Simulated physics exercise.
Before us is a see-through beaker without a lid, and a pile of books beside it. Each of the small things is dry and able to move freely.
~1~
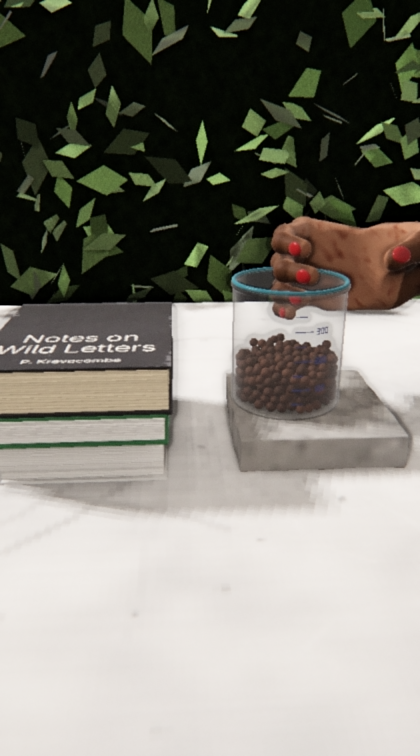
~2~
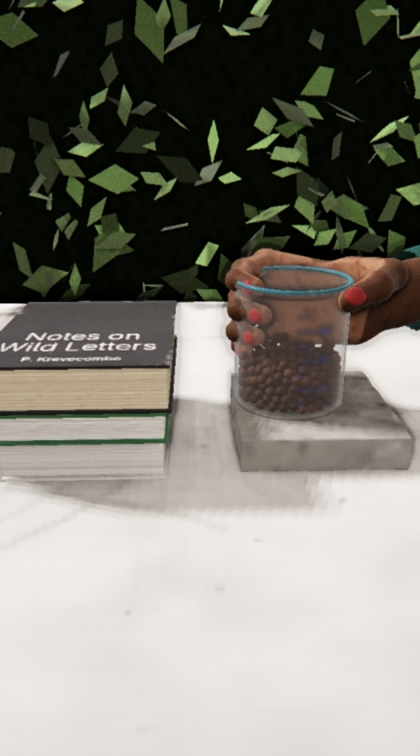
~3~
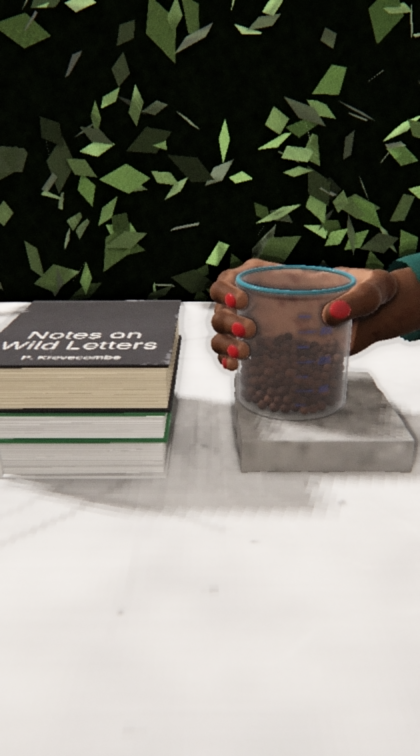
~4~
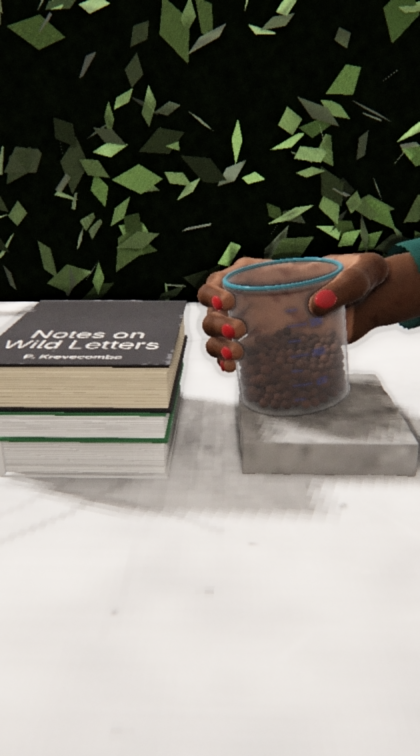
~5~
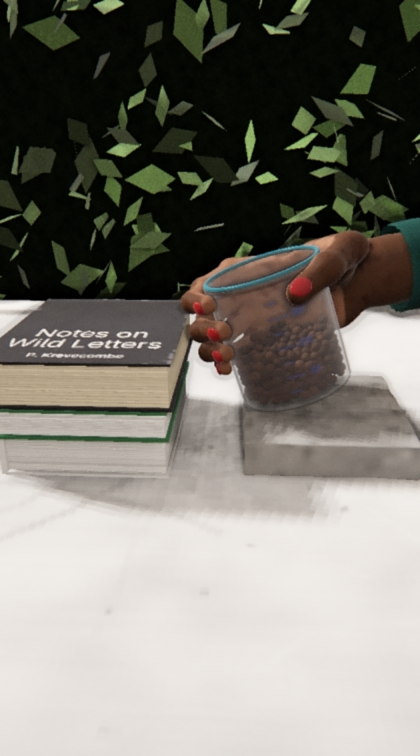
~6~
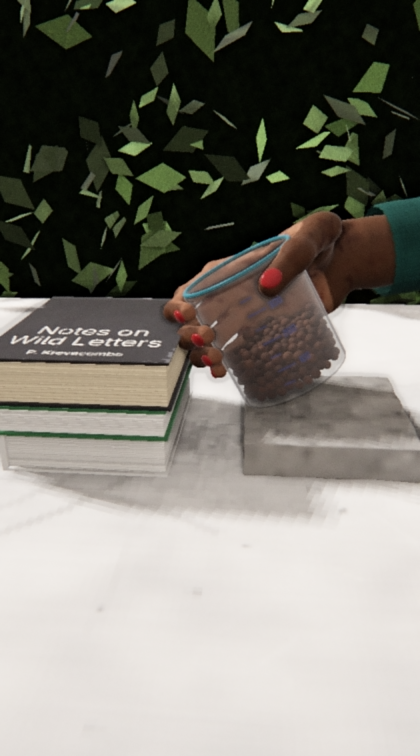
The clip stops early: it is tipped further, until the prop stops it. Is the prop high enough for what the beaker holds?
Well, the load is kept in.
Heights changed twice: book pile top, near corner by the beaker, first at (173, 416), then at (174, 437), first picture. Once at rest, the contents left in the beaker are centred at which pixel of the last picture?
I'd put it close to (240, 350) first and close to (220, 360) after that.
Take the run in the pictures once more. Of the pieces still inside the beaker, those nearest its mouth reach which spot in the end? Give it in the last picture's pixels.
In the last view that spot is about (245, 330).
Then, 0.10 s later than the last frame, the beaker leans 33°; everything is still inside.
Then, 0.23 s later than the last frame, the beaker rests on the book pile at 36°; everything is still inside.
When it is over, the beaker rests on the book pile at 36°; everything is still inside.
